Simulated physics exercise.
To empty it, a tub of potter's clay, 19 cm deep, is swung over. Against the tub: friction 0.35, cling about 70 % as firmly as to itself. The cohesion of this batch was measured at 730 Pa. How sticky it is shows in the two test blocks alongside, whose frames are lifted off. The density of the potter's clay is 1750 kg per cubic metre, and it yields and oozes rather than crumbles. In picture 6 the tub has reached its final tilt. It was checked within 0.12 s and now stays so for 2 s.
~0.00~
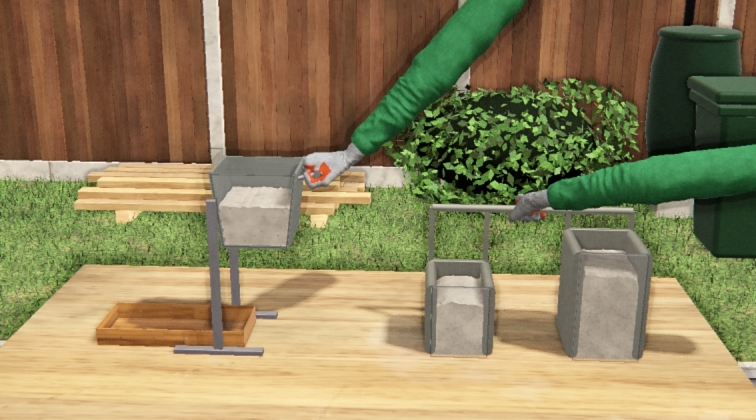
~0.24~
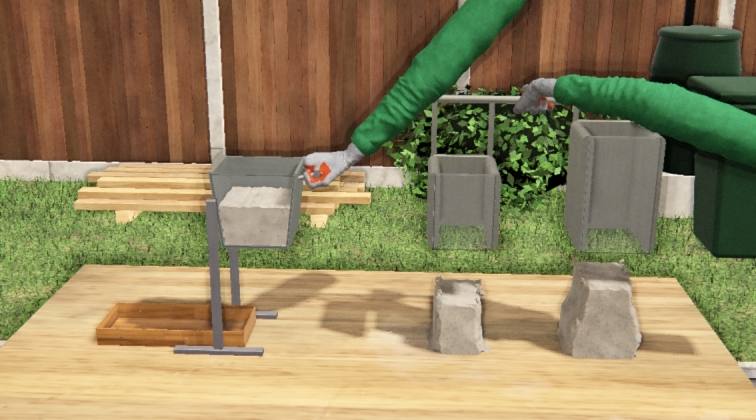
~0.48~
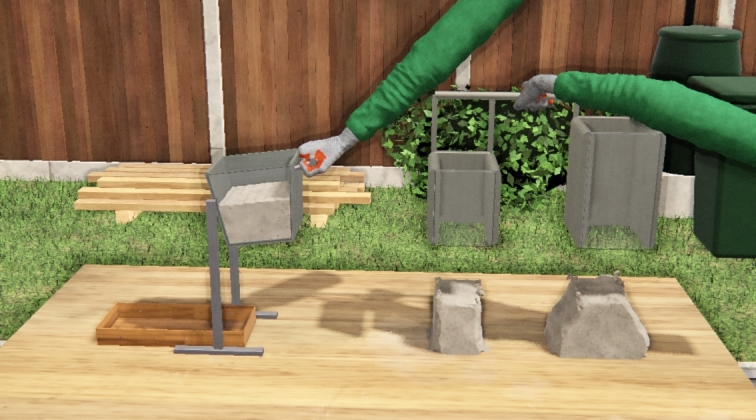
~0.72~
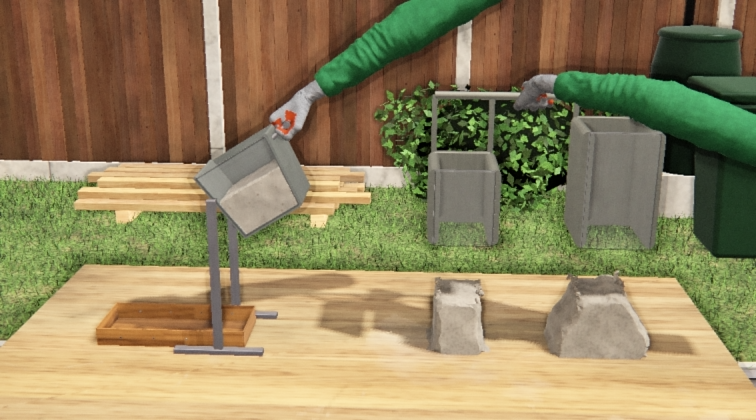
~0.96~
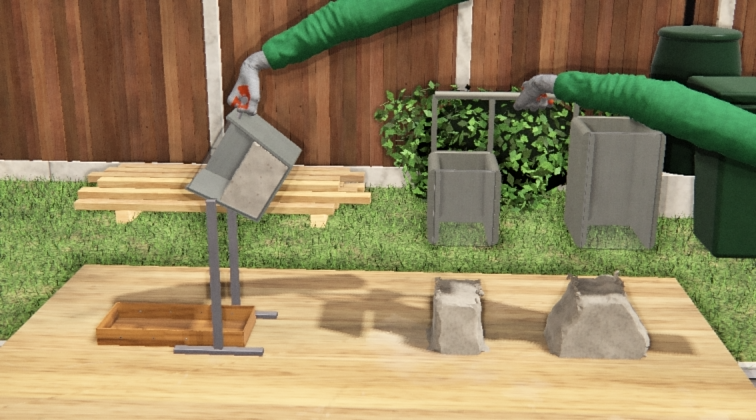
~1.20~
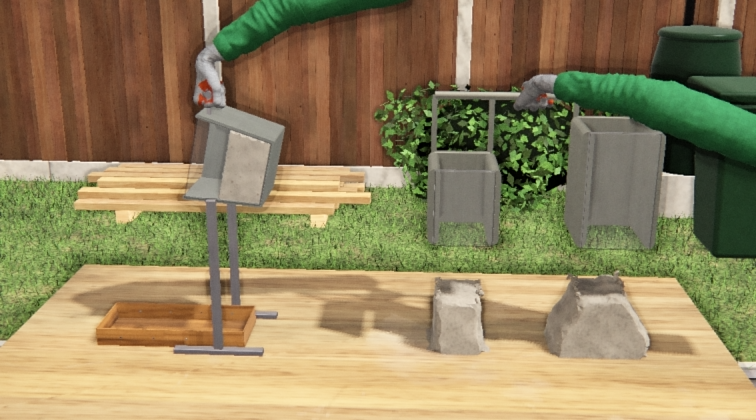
In a garden, gloved hands lift two molds off clay blocks, then tilt a tub leftward.
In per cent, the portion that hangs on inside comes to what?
Close to 100 per cent.
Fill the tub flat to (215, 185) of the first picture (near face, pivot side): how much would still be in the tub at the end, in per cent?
In that case some 100 per cent.
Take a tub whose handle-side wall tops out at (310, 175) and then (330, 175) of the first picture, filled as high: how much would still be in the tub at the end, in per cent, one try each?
In turn about 100 %, 100 %.
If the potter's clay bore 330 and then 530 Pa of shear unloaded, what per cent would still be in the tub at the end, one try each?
In that order: 100 %, 100 %.
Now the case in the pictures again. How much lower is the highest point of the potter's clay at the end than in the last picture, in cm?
About 0 cm.
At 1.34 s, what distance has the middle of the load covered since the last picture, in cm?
Some 0 cm.
After 1.34 s, the tub is at 78 degrees and holds 100 %.
After 1.51 s, the tub is at 78 degrees and holds 100 %.
After 1.68 s, the tub is at 78 degrees and holds 100 %.
After 1.85 s, the tub is at 78 degrees and holds 100 %.
After 3.20 s, at the end, the tub is at 78 degrees and holds 100 %.
